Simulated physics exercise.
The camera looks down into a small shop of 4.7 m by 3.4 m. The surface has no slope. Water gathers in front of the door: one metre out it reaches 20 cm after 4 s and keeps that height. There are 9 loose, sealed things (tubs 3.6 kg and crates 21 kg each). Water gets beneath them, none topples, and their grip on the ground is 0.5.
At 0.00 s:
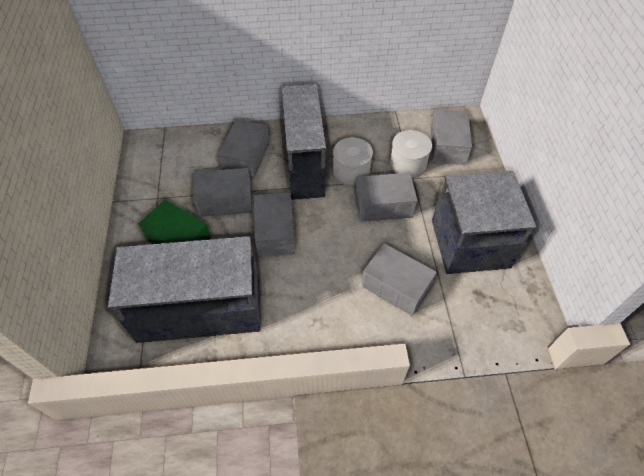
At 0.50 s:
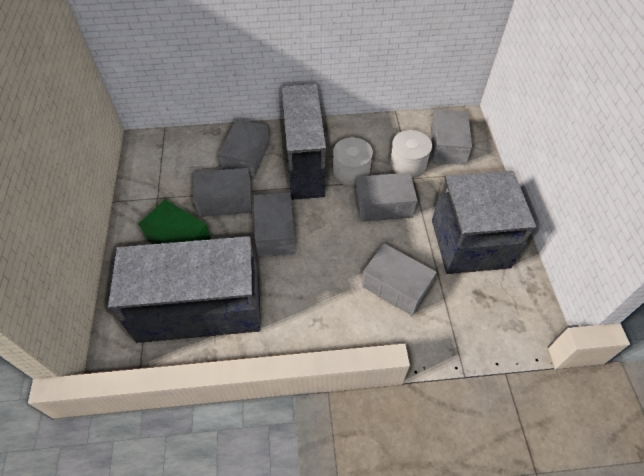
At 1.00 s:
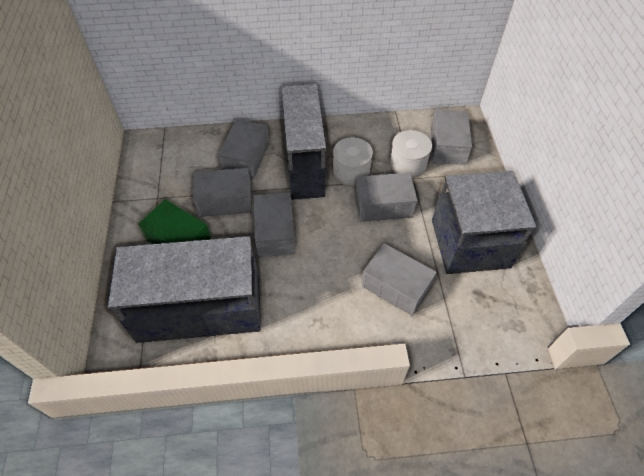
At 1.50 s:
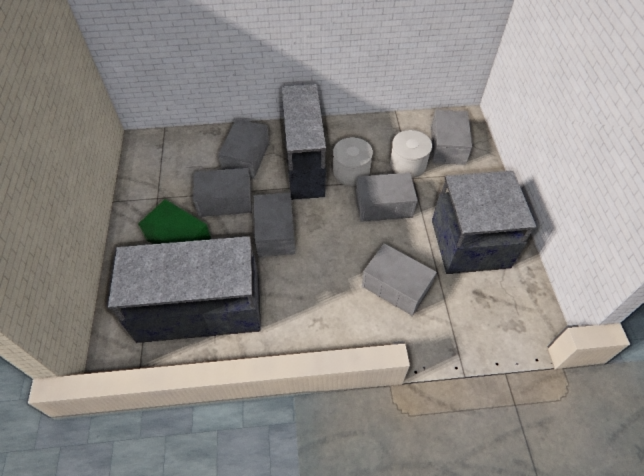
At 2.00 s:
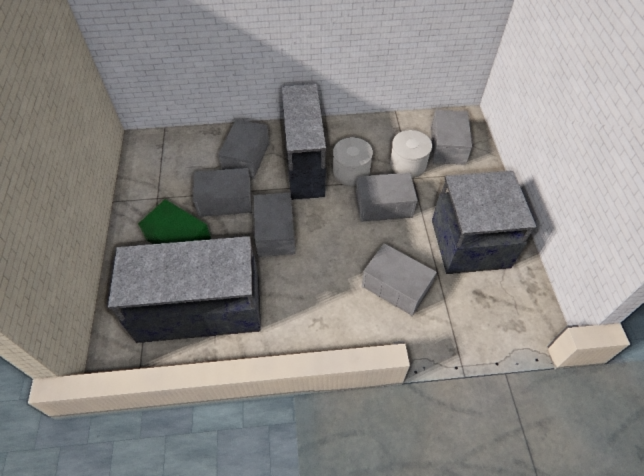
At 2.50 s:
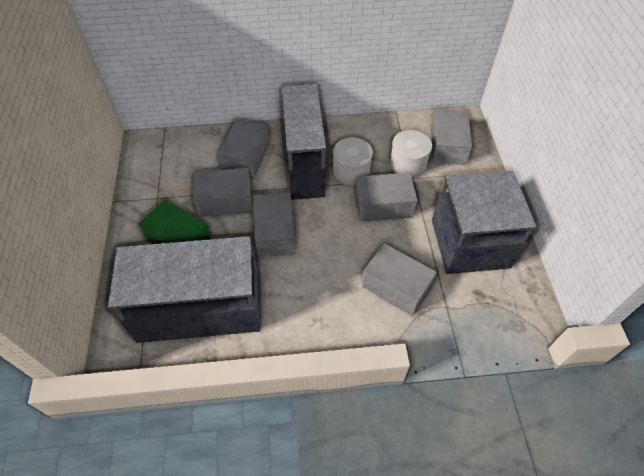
Water spreads over the ground outside and creeps through the doorway while the crates stay still.
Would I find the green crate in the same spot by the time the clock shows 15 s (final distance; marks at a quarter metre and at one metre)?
The green crate slides a little.
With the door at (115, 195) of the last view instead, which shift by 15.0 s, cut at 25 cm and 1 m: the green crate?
Then the green crate ends far away.
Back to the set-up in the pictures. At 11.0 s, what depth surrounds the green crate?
Roughly 8 cm.
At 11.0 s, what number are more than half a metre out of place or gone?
I count 7.
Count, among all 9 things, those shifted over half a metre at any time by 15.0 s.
8 of them.
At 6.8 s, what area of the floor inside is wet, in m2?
Some 9.5 m2.
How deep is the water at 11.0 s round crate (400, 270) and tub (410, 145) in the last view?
Roughly 9 and 12 cm.
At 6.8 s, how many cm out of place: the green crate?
About 0 cm.
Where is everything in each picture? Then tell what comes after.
The green crate at (172, 224) rests on the ground; 0.0 m2 under water; 0 of 9 have shifted, in the first picture.
The green crate at (172, 224), on the bottom; water covers 0.0 m2; 0 of 9 have shifted, in the second picture.
The green crate at (172, 224), on the bottom; 0.0 m2 under water; 0 of 9 have shifted, in the third picture.
The green crate at (172, 224) rests on the ground; 0.0 m2 under water; 0 of 9 have shifted, in the fourth picture.
The green crate at (172, 224), on the bottom; 0.0 m2 under water; 0 of 9 have shifted, in the fifth picture.
The green crate at (172, 224), on the bottom; water covers 0.6 m2; 0 of 9 have shifted, in the sixth picture.
After 3.5 s the green crate is near (172, 224), 0.0 m from its start, aground; 0 afloat.
After 6.8 s the green crate is near (172, 224), 0.0 m from its start, aground; 2 afloat.
After 11.0 s the green crate is near (147, 233), 0.3 m from its start, aground; 7 afloat.
After 15.0 s the green crate is near (120, 255), 0.6 m from its start, afloat; 9 afloat.
